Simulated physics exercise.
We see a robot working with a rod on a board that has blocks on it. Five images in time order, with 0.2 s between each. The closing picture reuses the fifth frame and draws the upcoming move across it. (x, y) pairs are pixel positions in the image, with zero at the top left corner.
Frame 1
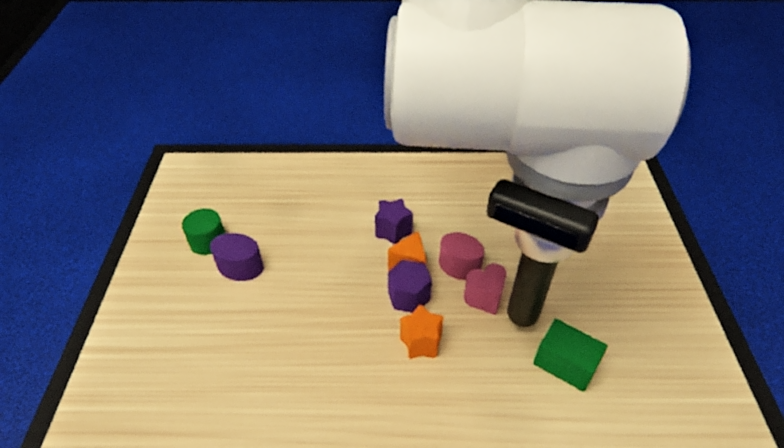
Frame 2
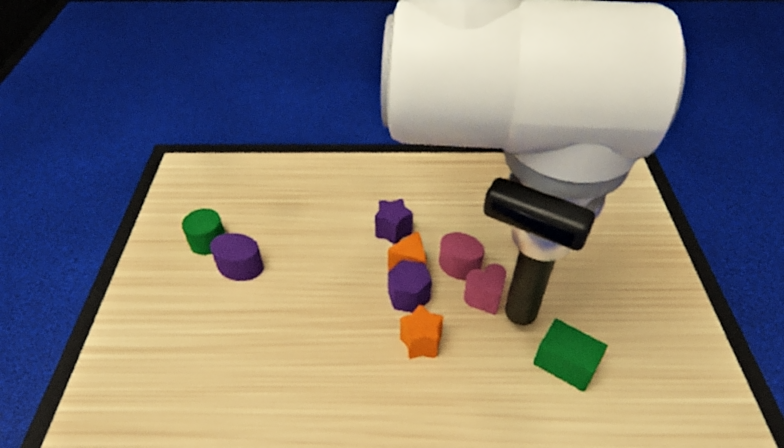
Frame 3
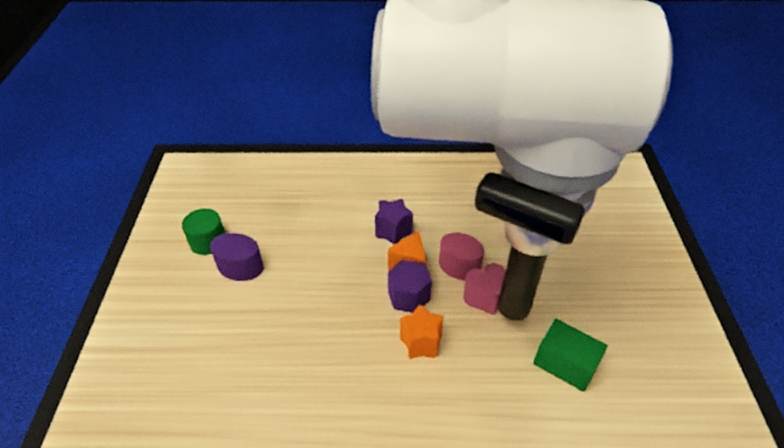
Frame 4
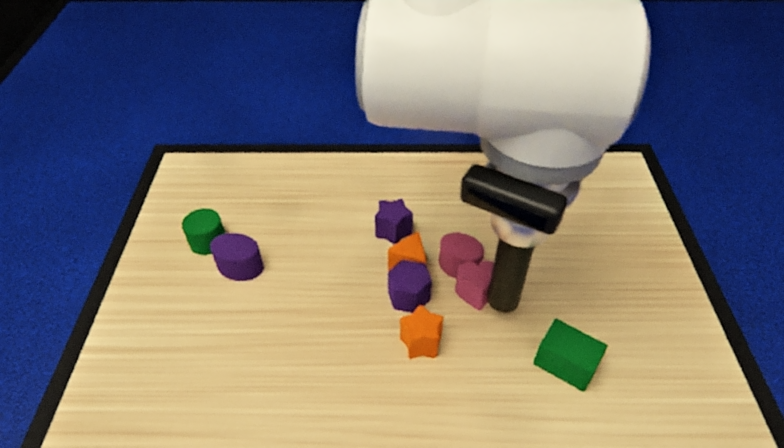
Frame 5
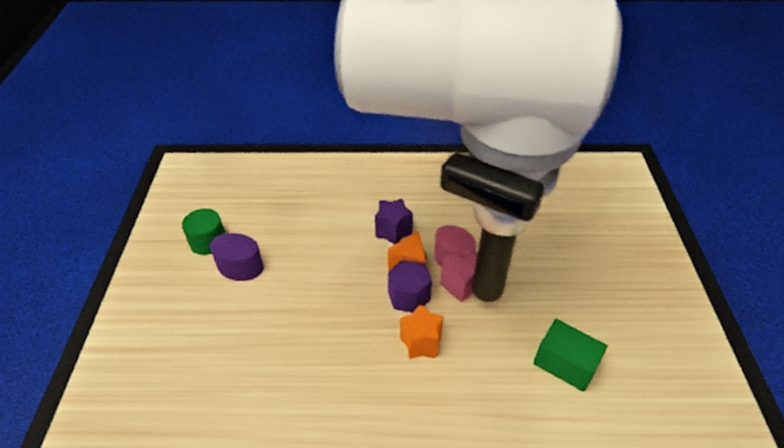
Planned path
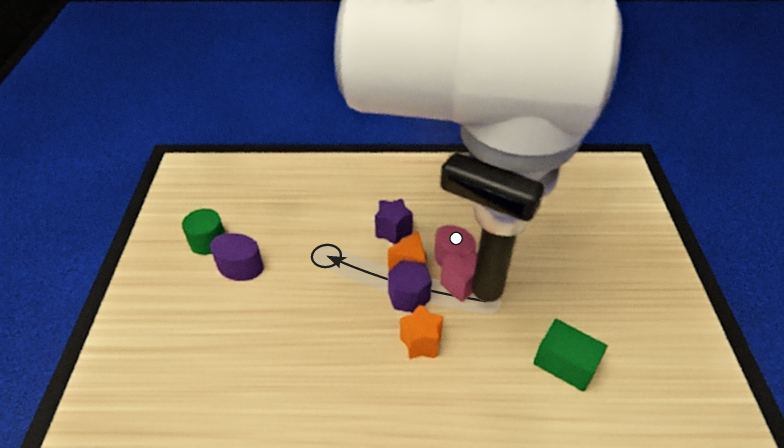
A large white robot arm holding a dark rod reaches over a pale wooden board with a black edge on a blue surface, seen from above at an angle. Green and purple round blocks sit left, purple, orange and pink blocks cluster mid-board, and a green block lies lower right. The rod moves left, pushing the pink heart leftward, and the pink oval shifts slightly, while the camera stays still.
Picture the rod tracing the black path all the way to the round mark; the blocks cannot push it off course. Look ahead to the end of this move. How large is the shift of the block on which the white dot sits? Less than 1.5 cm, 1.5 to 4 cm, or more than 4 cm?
Shift of 1.5 to 4 cm.
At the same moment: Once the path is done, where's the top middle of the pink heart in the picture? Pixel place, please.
About (423, 243).
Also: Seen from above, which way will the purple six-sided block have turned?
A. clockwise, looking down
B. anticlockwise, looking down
The answer is B.
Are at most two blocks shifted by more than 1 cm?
It seems not.
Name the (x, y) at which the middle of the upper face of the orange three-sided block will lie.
My best guess is (369, 229).
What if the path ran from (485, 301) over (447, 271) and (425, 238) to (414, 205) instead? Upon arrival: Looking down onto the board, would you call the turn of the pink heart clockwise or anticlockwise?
Rotates counter-clockwise.
The line goes from (485, 301) by way of (428, 290) and (375, 275) to (326, 256); the dot is on the pink oval block.
What follows on the original path. One third of the way, rod (428, 278); purple six-sided block (394, 276); orange three-sided block (400, 243); pink oval block (447, 226), turned 35° clockwise; pink heart (428, 246), turned 45° clockwise.
Two thirds of the way, rod (373, 263); purple six-sided block (356, 279), turned 45° anticlockwise; orange three-sided block (379, 232), turned 95° clockwise; pink oval block (447, 226), turned 35° clockwise; pink heart (423, 243), turned 65° clockwise.
At the end, rod (325, 244); purple six-sided block (356, 279), turned 45° anticlockwise; orange three-sided block (369, 229), turned 125° clockwise; pink oval block (447, 226), turned 35° clockwise; pink heart (423, 243), turned 65° clockwise.
